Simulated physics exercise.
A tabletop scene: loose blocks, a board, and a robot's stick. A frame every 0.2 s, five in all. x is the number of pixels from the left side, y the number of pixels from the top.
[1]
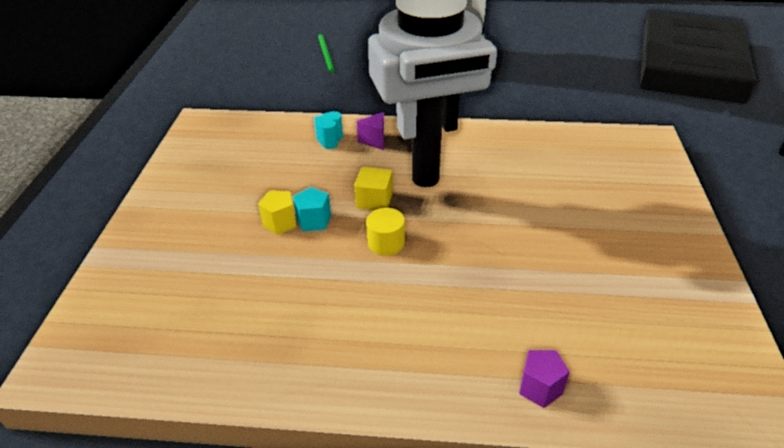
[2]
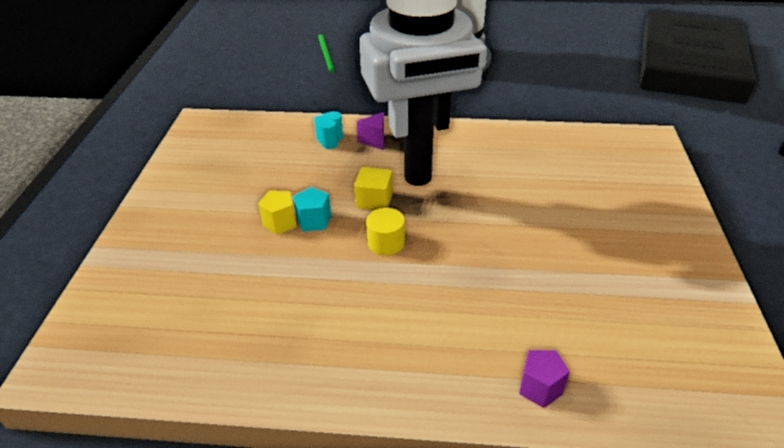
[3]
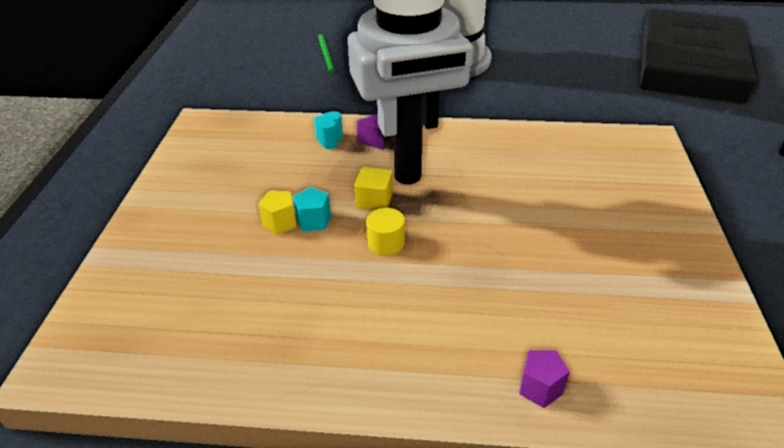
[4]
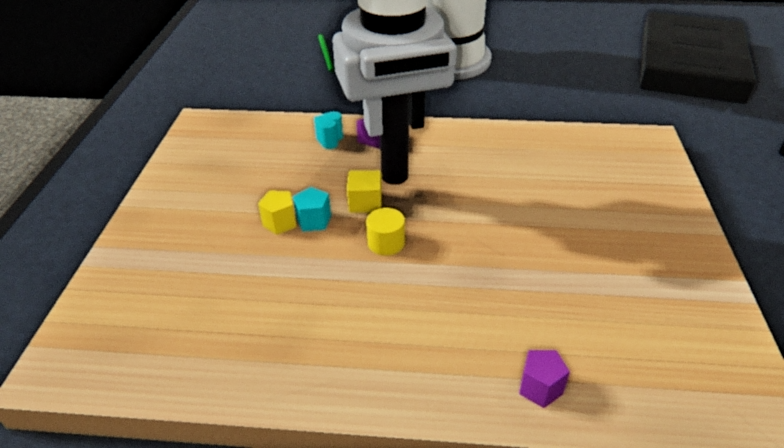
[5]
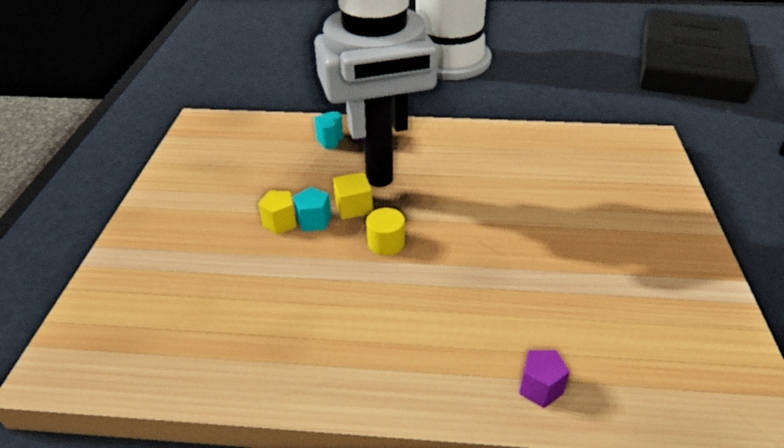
A robot arm's black stick moves left across a wooden board toward a yellow cube, near other yellow, turquoise and purple blocks. It then meets the cube and pushes it a short way left, closer to the turquoise pentagon, while the other blocks stay where they are.
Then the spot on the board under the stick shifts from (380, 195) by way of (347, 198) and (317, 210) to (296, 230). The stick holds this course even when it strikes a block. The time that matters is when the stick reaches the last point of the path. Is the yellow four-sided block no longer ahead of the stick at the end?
I expect not.
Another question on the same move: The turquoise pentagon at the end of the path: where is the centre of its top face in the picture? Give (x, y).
It should be at (256, 251) by then.
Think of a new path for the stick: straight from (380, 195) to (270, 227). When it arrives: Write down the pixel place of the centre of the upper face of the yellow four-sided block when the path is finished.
The middle of the upper face of the yellow four-sided block will lie at about (260, 227) in the picture.
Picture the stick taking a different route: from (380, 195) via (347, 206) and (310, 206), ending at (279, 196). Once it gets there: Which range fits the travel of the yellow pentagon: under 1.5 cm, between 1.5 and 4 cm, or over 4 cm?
The yellow pentagon ends up a moderate distance away, 1.5 to 4 cm.
The first path, step by step. One third of the way, stick (344, 183); yellow pentagon (266, 204), turned 25° clockwise; turquoise pentagon (299, 208); yellow four-sided block (326, 193), turned 45° anticlockwise.
Two thirds of the way, stick (315, 195); yellow pentagon (264, 204), turned 30° clockwise; turquoise pentagon (278, 228), turned 15° anticlockwise; yellow four-sided block (298, 207), turned 60° anticlockwise.
At the end, stick (293, 214); yellow pentagon (260, 204), turned 35° clockwise; turquoise pentagon (256, 251), turned 10° anticlockwise; yellow four-sided block (277, 228), turned 55° anticlockwise; yellow circular block not moved.
